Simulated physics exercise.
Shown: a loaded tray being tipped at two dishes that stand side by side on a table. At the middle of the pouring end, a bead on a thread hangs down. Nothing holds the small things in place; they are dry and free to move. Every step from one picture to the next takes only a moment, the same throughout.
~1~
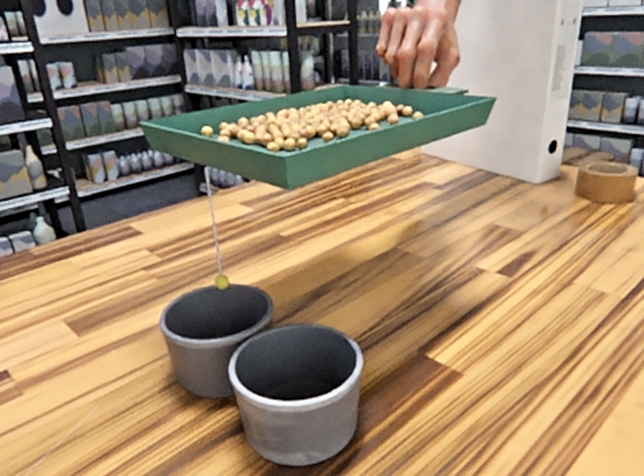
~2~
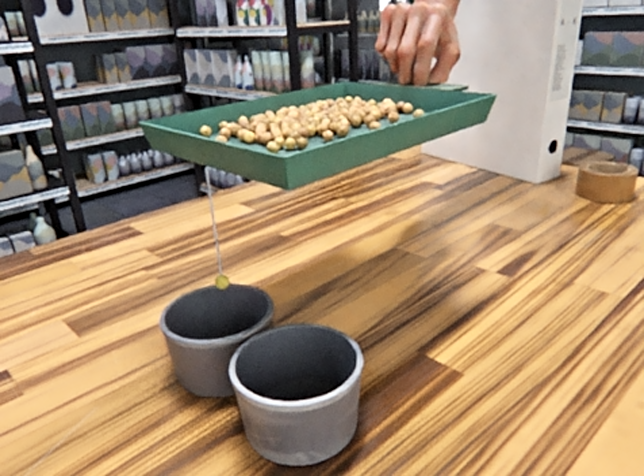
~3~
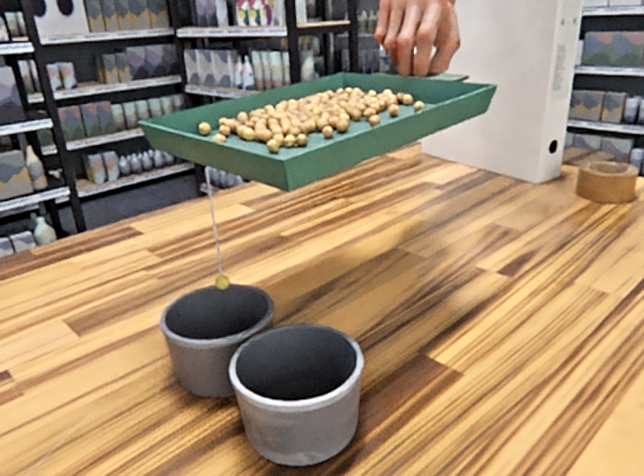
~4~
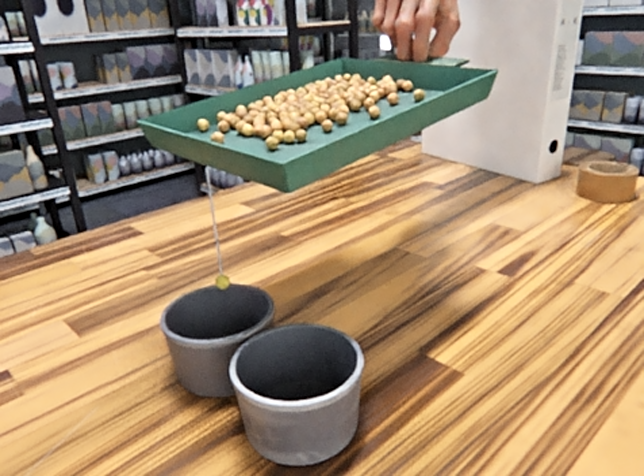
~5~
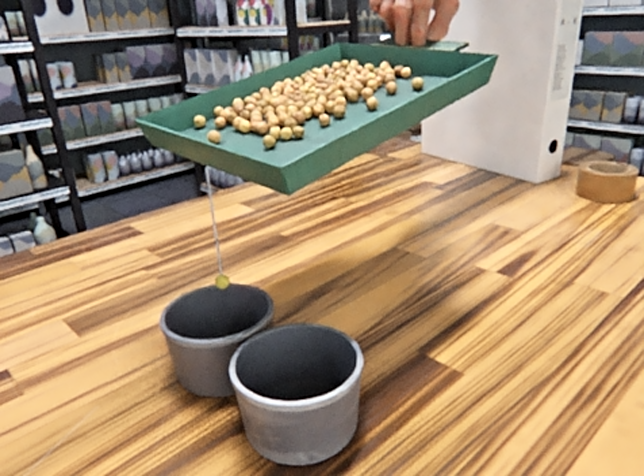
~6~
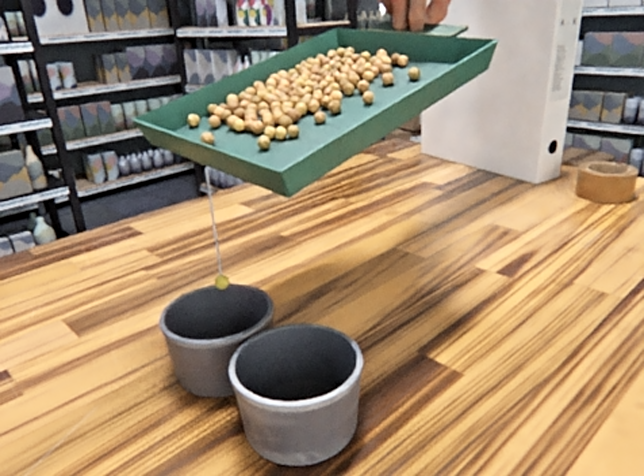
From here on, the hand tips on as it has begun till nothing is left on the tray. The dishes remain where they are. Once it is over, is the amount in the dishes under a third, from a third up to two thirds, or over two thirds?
The catch is going to be fair, a third to two thirds of the load.
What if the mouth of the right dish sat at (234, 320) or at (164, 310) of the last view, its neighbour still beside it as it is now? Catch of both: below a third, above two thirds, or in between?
Taking the tries in order: Under a third and under a third.
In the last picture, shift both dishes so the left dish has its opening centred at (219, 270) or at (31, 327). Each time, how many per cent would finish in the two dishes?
Roughly 0% on the first try and 0% on the second.
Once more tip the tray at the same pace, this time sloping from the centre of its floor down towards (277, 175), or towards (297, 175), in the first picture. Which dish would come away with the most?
Try one - the dish to the right; try two - the dish to the right.
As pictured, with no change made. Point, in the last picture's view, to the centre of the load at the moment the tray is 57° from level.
Roughly at (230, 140).
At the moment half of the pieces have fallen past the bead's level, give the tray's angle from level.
The tilt is near 90° by then.
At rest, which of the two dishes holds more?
It's the dish to the right that ends up fuller.
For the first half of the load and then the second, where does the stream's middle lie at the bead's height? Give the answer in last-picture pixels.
Half one: (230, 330), half two: (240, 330).
Soon after the last picture, tray tipped steeply; nearly all on the tray; a stray few in the right dish.
A little later, tray tipped right over; a small part on the tray; about a third in the right dish; a small part in the left dish; about a quarter outside both; about a quarter in the air.
Later still, tray tipped past a quarter turn; about half in the right dish; a small part in the left dish; about half outside both.
By the end, tray tipped past a quarter turn; about half in the right dish; a small part in the left dish; about half outside both.
